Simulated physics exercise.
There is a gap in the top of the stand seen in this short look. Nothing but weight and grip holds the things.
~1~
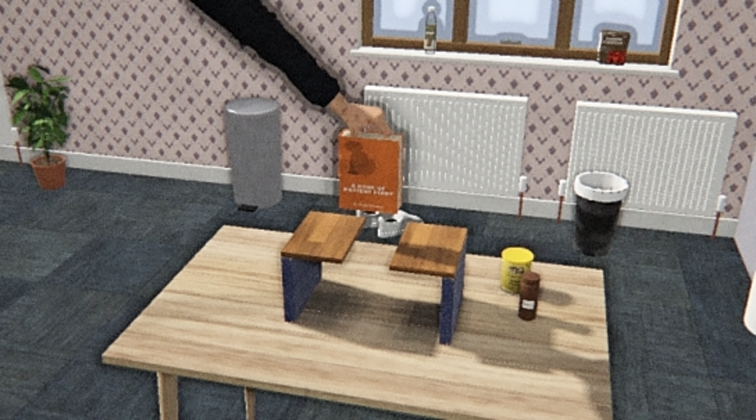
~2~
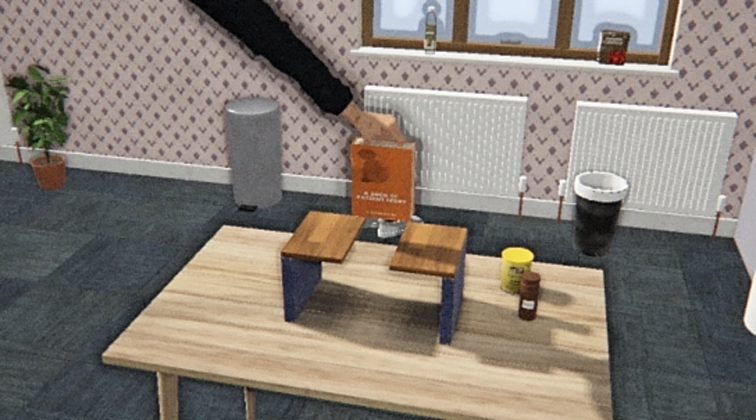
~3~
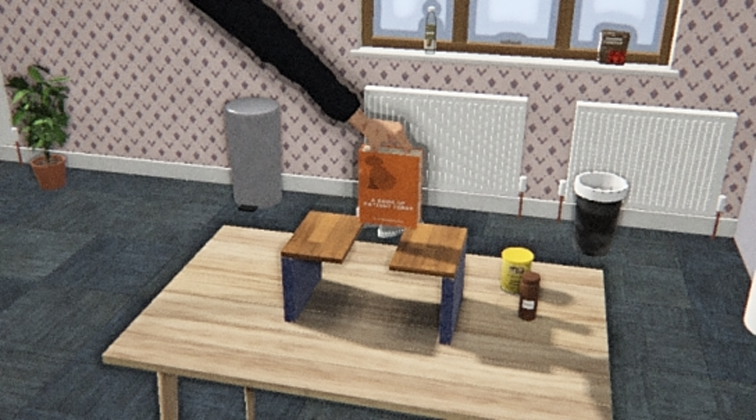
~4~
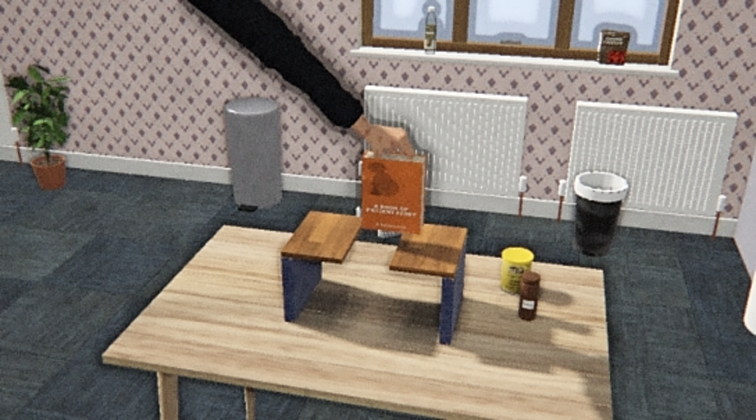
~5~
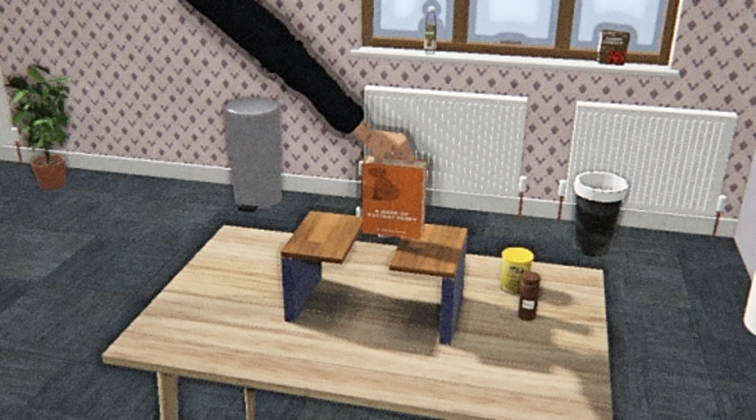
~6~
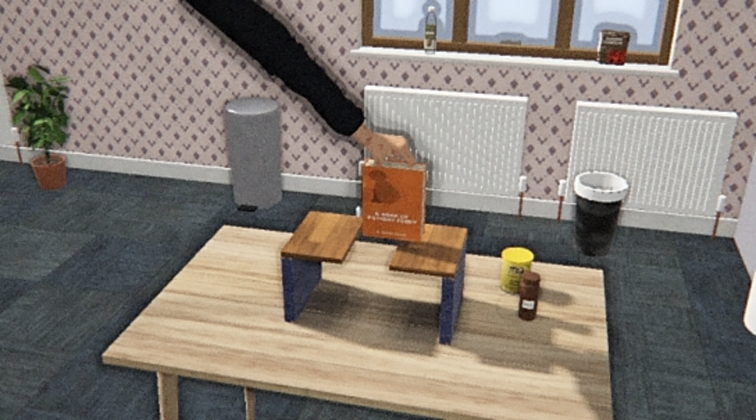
An orange book, held by a hand, moves slightly right and down above a gapped stand.
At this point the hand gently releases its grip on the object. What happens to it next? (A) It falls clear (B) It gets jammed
The answer is B.
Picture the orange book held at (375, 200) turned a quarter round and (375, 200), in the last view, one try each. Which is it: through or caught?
First, it reaches the table; second, it lodges.
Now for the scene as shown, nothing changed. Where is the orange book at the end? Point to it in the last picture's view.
At about (371, 217).
Then, 0.20 s on from there, orange book shifted a little near (393, 207).
Then, 0.40 s on from there, orange book turned 36° from how it was put near (373, 215).
In the end, toppled on the stand or table, orange book; the other 2 unmoved. At the end, from the last picture's camera, orange book near (370, 217). The book stays on top.
